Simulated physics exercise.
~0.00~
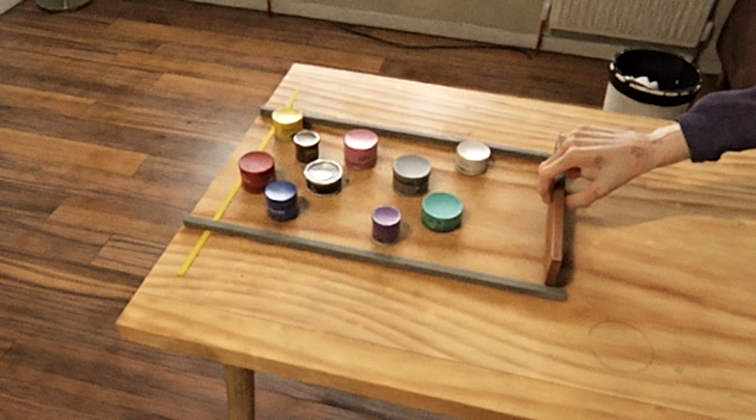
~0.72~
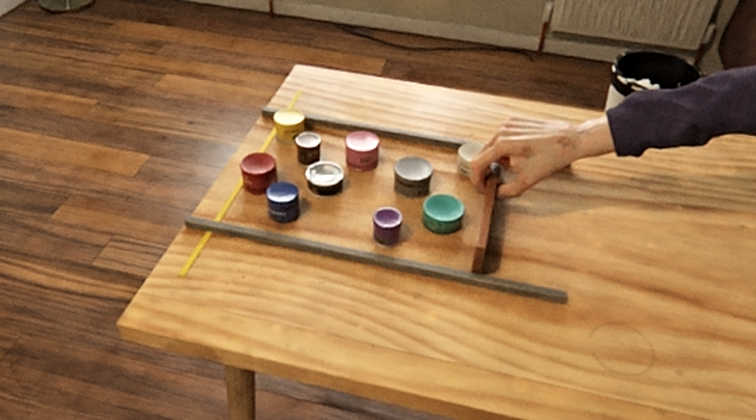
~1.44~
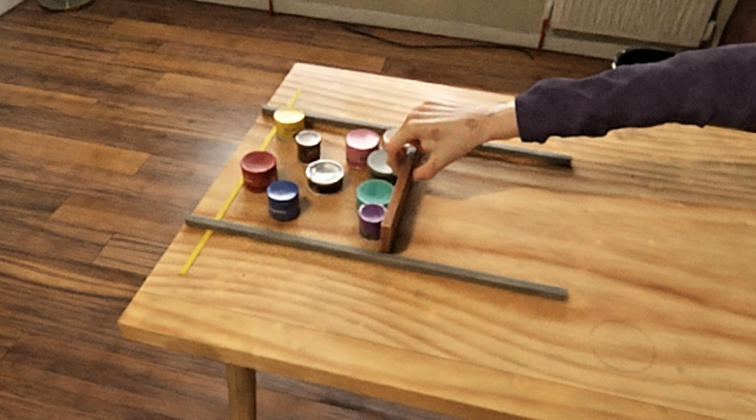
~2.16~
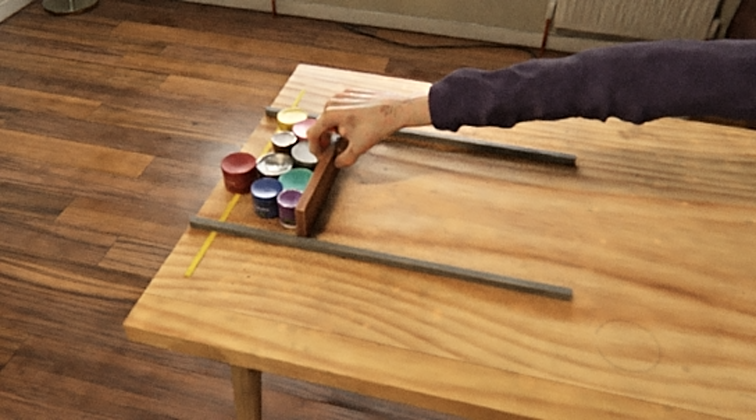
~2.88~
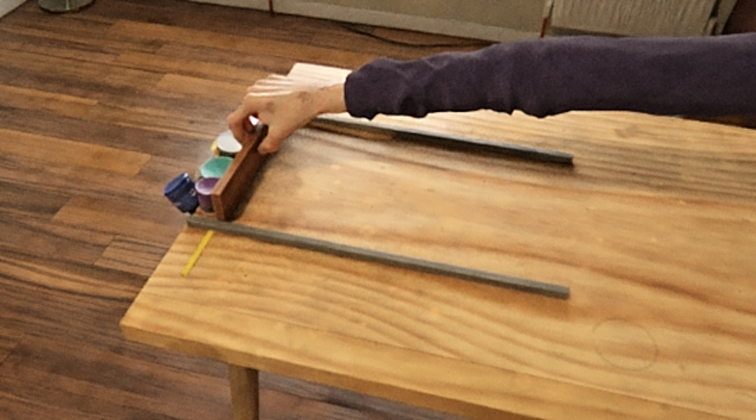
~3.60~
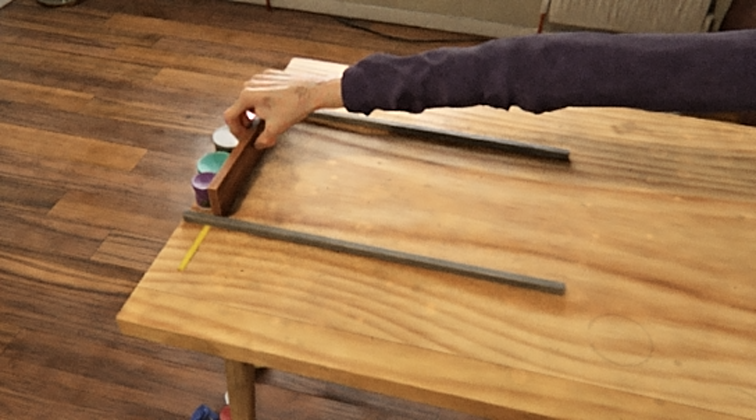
On a wooden table, a hand slid an upright board left between two dark rails, bunching the small colourful pots together and pushing them to the table's end, where several toppled off while a few stayed against the board at the edge.
